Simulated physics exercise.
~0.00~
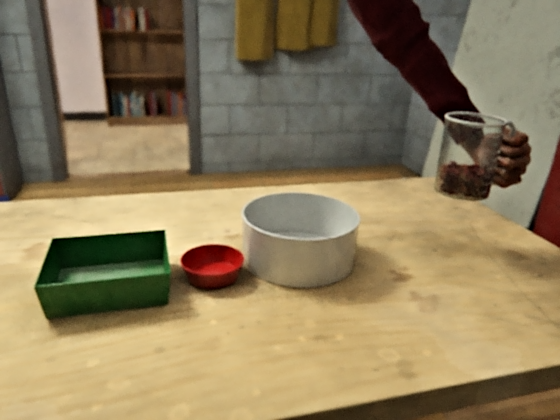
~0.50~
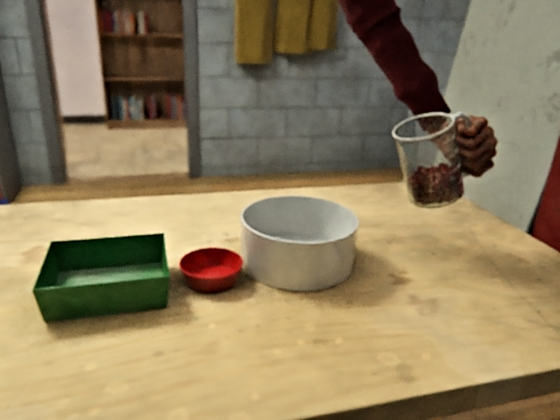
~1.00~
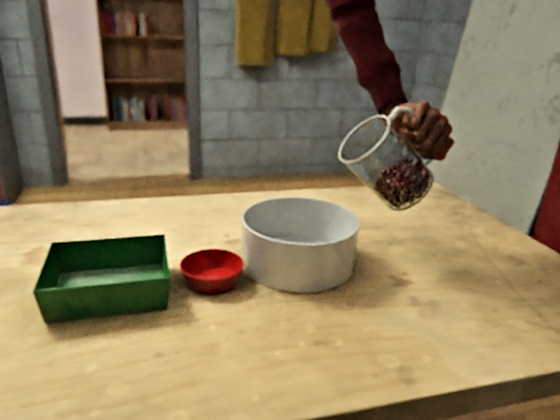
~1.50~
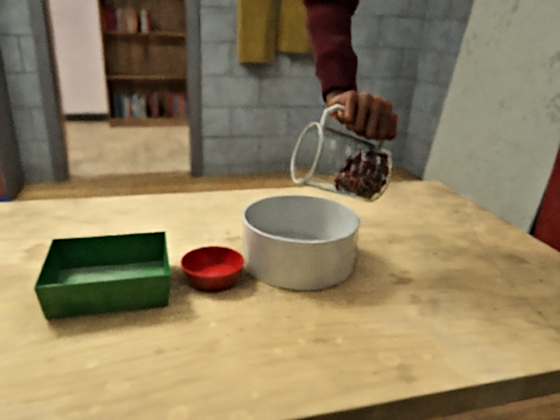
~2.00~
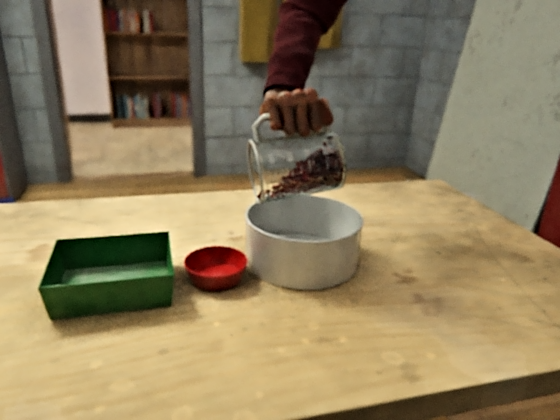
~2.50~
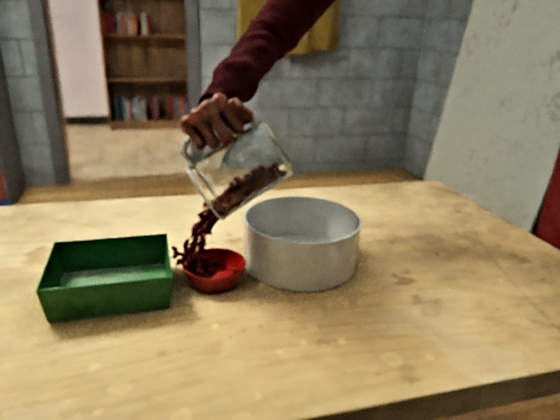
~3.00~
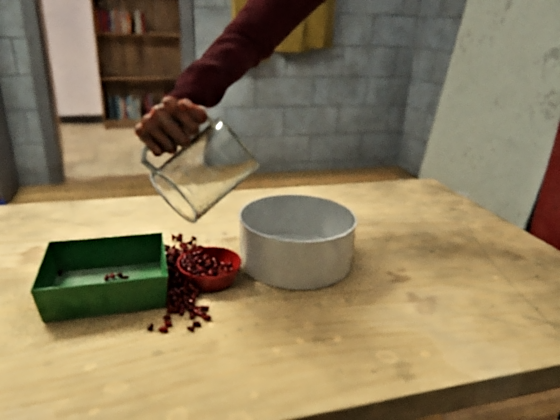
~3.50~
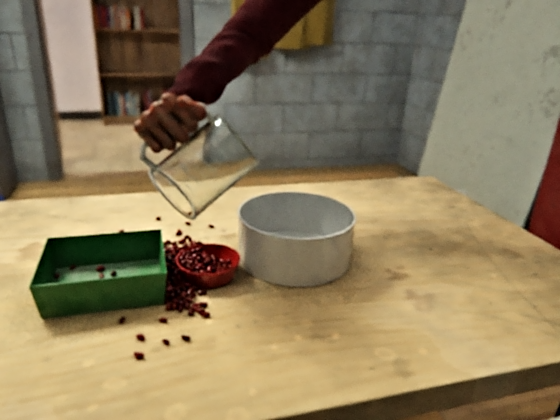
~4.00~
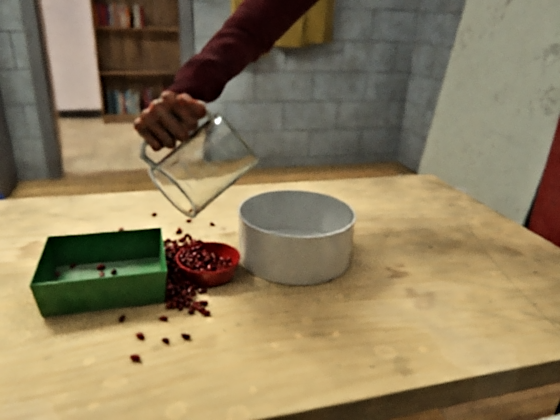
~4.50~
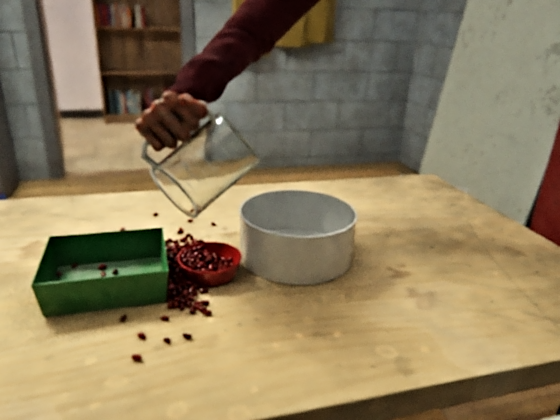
A hand in a dark red sleeve carries a clear glass jug of dark red beans in from the right over a pale wooden table, seen from slightly above in a gently swaying view. A green tin, a small red dish and a wide white pot stand left to right, before a grey block wall and a bookshelf. The jug tips steadily as it moves left, passing over the pot without spilling. Beans then pour down at the red dish, filling it and scattering around it. The emptied jug stays tilted above, with most beans on the table, a few in the tin and none visible in the pot.
